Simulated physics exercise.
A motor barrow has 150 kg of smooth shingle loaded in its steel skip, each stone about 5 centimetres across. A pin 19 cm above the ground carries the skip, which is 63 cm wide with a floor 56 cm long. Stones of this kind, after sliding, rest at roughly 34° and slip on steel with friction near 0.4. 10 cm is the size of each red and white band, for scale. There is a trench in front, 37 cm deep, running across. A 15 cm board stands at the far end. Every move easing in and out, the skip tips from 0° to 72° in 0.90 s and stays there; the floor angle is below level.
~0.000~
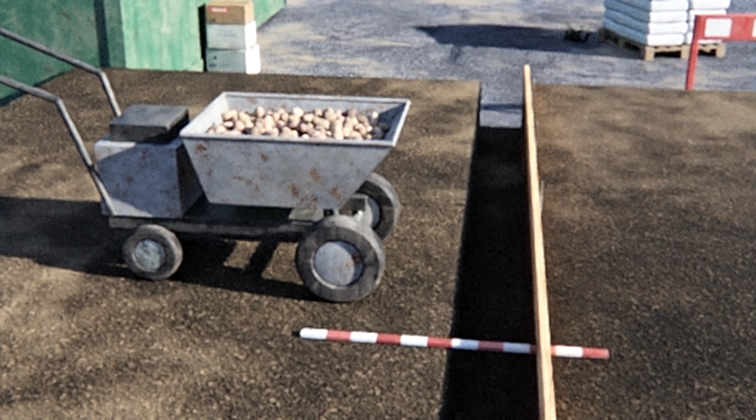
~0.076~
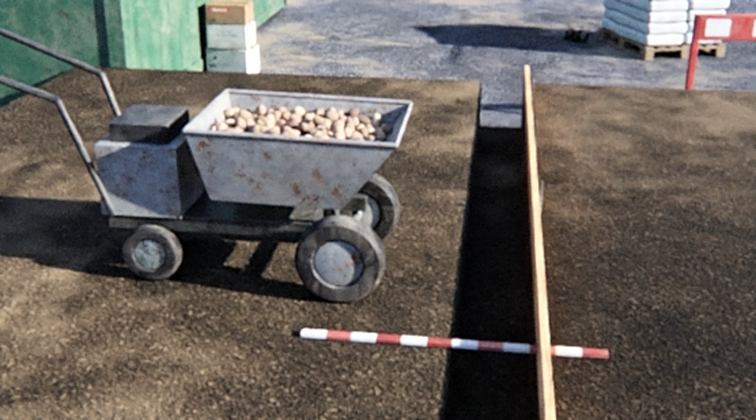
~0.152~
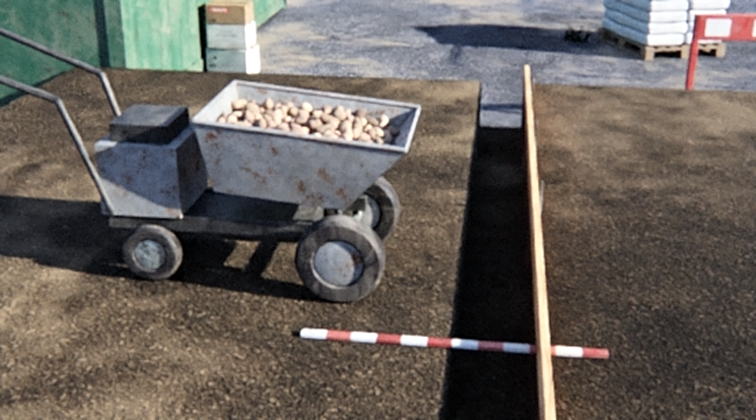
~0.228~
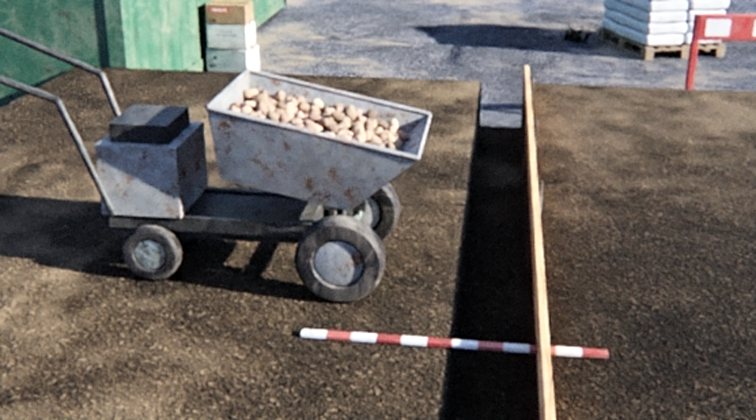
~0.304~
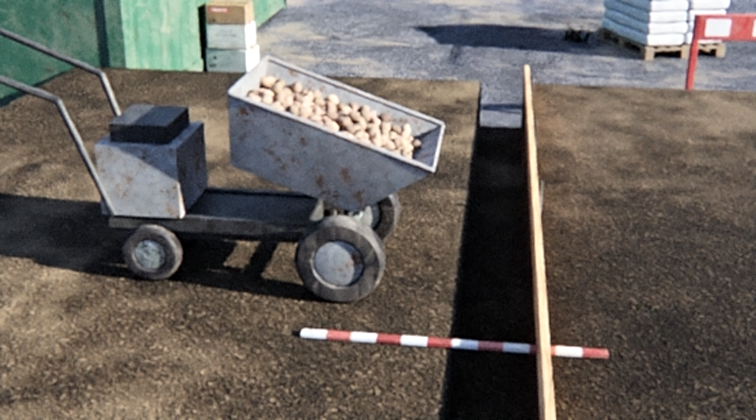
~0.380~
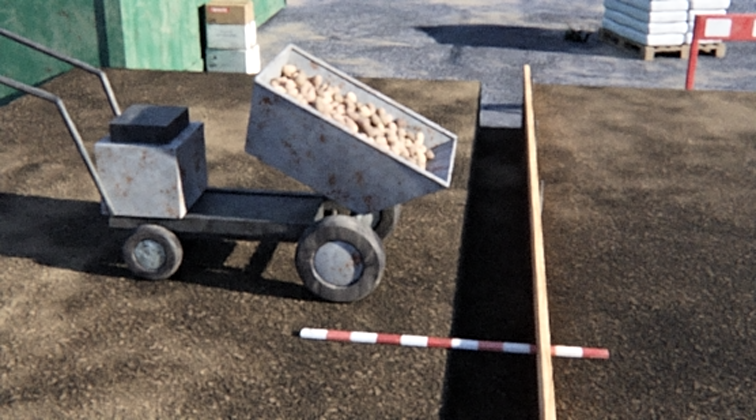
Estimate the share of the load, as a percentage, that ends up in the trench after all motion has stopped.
Roughly 92 per cent of the load ends up there.
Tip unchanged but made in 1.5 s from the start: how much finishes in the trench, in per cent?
About 100%.
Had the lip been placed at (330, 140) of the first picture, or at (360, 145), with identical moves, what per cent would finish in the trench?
I'd expect some 85 per cent, then some 100.
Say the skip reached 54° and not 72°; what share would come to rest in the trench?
It would be close to 50 percent.
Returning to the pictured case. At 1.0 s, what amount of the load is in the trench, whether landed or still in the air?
Around 35 per cent of it, at that instant.
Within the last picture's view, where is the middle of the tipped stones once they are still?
Roughly at pixel (501, 332).
After 0.7 s the floor is at 61°; 100 % in the skip; the foremost stones are at (480, 236).
After 1.0 s the floor is at 72°; 62 % in the skip, 35 % in the trench, 4 % past the trench; the foremost stones are at (571, 278).
After 1.4 s the floor is at 72°; 21 % in the skip, 70 % in the trench, 8 % past the trench; the foremost stones are at (698, 304).
After 3.3 s the floor is at 72°; 0 % in the skip, 92 % in the trench, 8 % past the trench; the foremost stones are past the picture's edge.
